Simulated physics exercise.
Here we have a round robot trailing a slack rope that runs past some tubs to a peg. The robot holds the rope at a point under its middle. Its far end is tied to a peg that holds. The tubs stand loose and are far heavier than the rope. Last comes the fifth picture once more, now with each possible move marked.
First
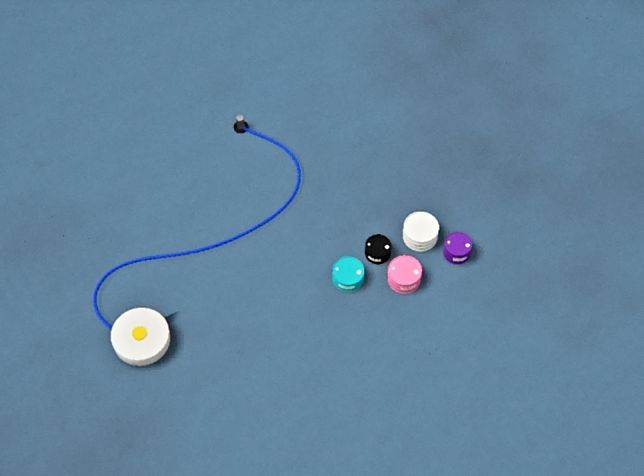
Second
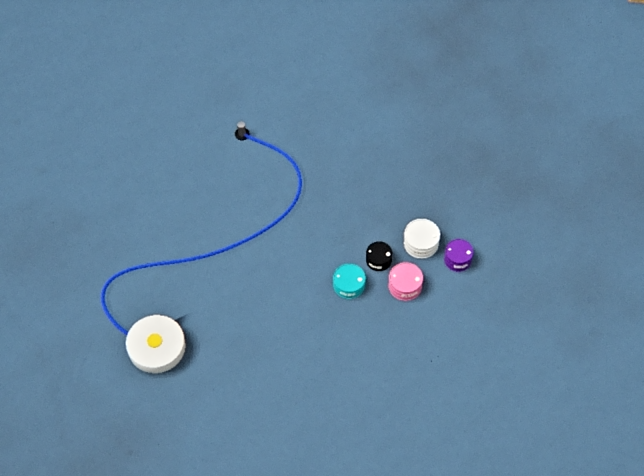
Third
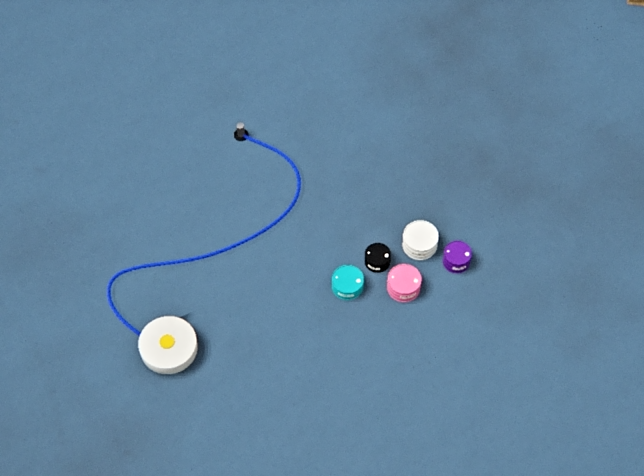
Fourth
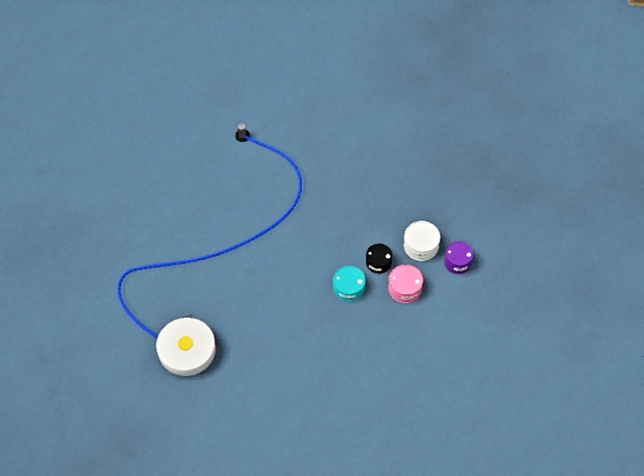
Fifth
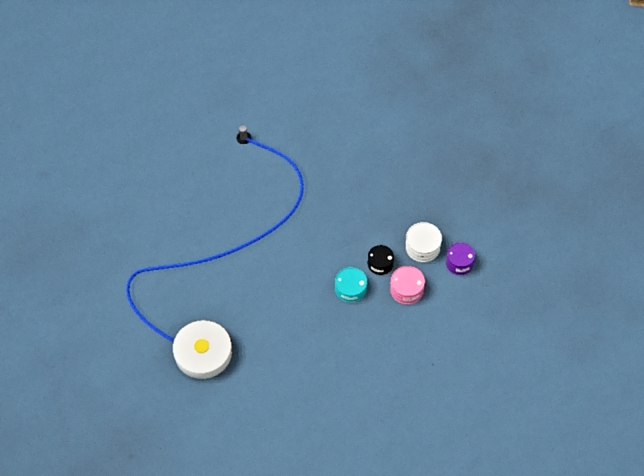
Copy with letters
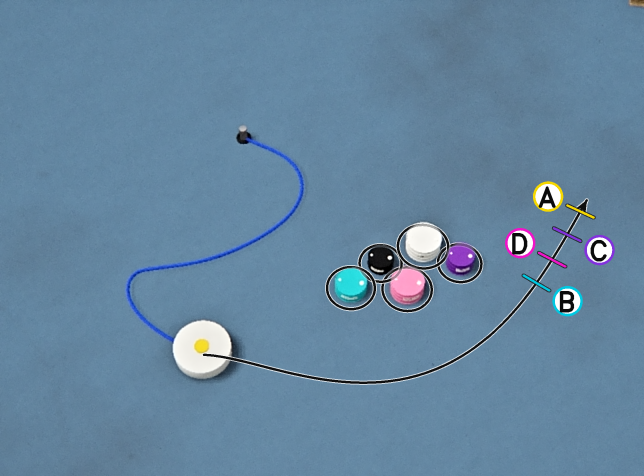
The clip opens on a round white device with a yellow centre at lower left, joined by a curving blue rope to a small dark peg above. The device slides steadily a short way right, shifting the rope's lower bend with it, while five colourful tubs stay clustered at right.
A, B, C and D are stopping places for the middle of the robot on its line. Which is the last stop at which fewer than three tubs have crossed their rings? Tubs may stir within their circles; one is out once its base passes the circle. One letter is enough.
D.
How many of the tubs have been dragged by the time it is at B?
The count is none.
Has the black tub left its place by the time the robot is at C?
Yes.
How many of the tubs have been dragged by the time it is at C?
Three.
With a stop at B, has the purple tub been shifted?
No.
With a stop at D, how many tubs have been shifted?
One.
On the marked copy, A at (580, 211); B at (536, 283); C at (567, 235); D at (552, 260); the route from (204, 355) via (452, 362) to (587, 200).
Following D. Soon after the start, robot (347, 378).
Later, robot (482, 339).
In the end, robot (553, 255); turquoise tub (359, 276); one over the rings.
As for the rest, A has five over the rings; B is within the limit but short; C has three over the rings.
